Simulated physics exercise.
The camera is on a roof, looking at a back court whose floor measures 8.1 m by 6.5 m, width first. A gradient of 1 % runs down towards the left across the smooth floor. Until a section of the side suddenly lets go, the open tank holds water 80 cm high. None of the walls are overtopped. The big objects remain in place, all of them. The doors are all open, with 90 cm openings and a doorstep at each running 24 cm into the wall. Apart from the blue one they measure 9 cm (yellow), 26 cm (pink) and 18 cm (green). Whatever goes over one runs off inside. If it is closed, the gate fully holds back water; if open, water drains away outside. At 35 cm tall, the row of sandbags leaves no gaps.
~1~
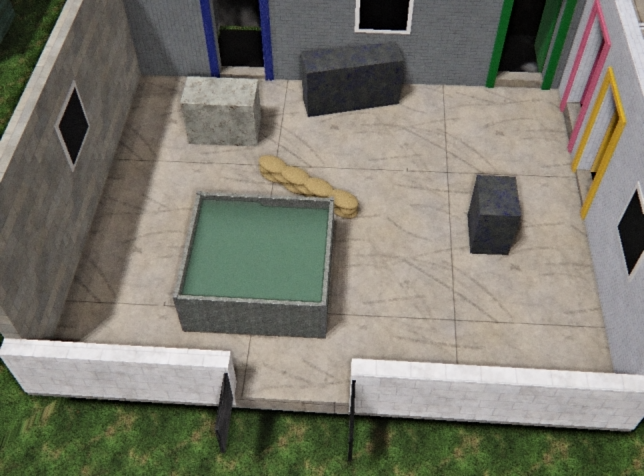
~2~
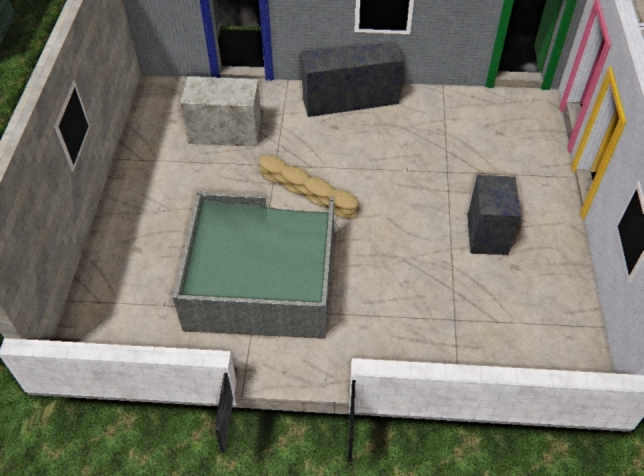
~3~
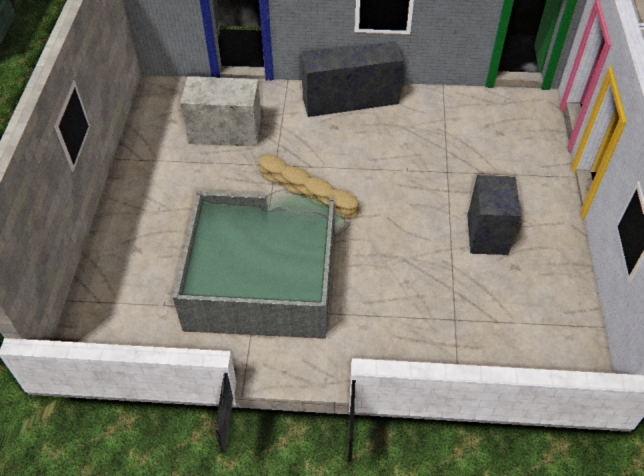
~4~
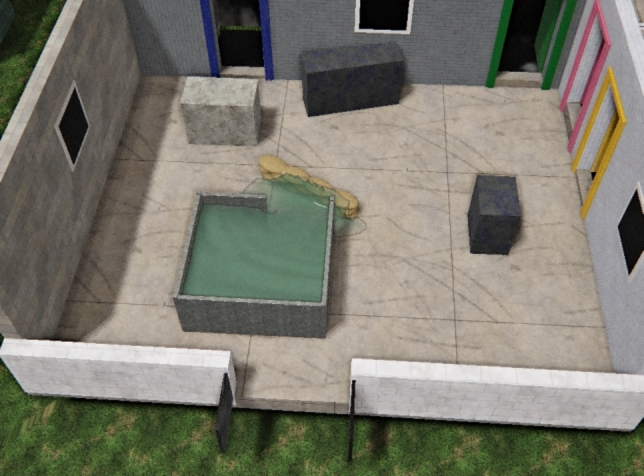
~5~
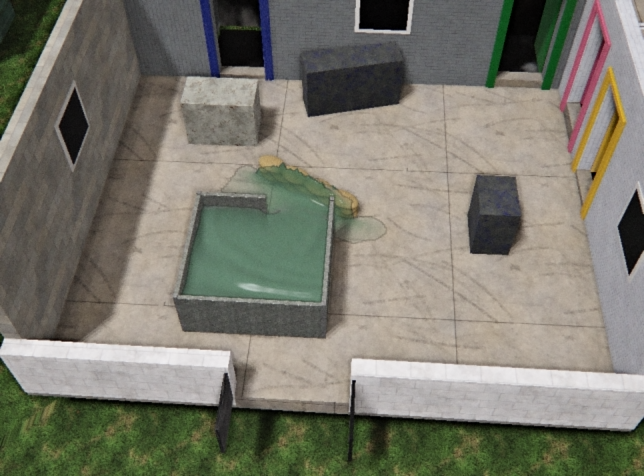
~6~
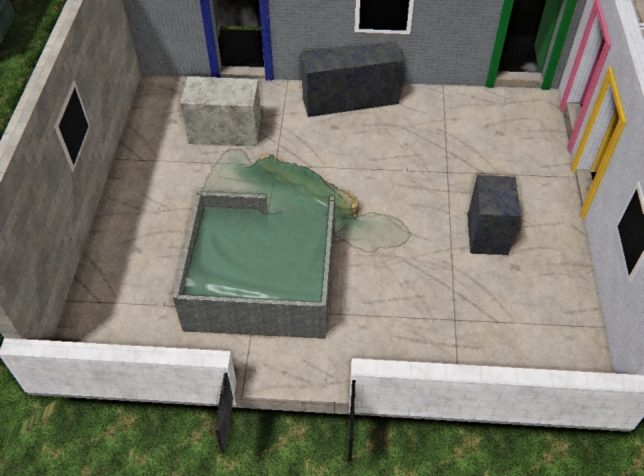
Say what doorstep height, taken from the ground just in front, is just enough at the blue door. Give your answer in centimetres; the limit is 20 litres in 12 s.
I would put it at 7.5 cm.
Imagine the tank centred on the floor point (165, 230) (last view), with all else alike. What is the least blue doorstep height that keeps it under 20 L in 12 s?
Some 8.5 cm.
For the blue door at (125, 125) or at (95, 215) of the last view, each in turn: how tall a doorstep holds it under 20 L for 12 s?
First place around 22 cm, second around 18 cm.
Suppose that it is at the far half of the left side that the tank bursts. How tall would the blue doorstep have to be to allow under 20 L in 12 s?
Minimum height: Approx. 12.0 cm.
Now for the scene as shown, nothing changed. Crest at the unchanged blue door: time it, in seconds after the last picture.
Near 2.8 s.
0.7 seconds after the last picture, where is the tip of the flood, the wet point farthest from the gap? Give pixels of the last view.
The tip of the flood lies near (123, 133).
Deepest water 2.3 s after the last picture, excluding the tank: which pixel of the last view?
At about pixel (323, 209).
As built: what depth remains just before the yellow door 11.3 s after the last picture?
About 3.0 centimetres deep.
Then, 0.7 s after the last picture water covers 30 % of the floor, deepest (62 cm) near (323, 209); it has not reached the blue door.
Then, 2.3 s after the last picture water covers 60 % of the floor, deepest (36 cm) near (323, 209); 6 cm at the blue door, 0 litres in over its 9 cm doorstep.
Then, 11.3 s after the last picture water covers 95 % of the floor, deepest (12 cm) near (149, 81); 8 cm at the blue door, 11 litres in over its 9 cm doorstep.
At the blue door as built, the water peaked near 12 cm, 2.9 s after the last picture.
Run again over the same 12 s with other heights there, 26 litres in over 7 cm, 11 litres over 9 cm. The limit of 20 litres is kept from about 7.5 cm up.
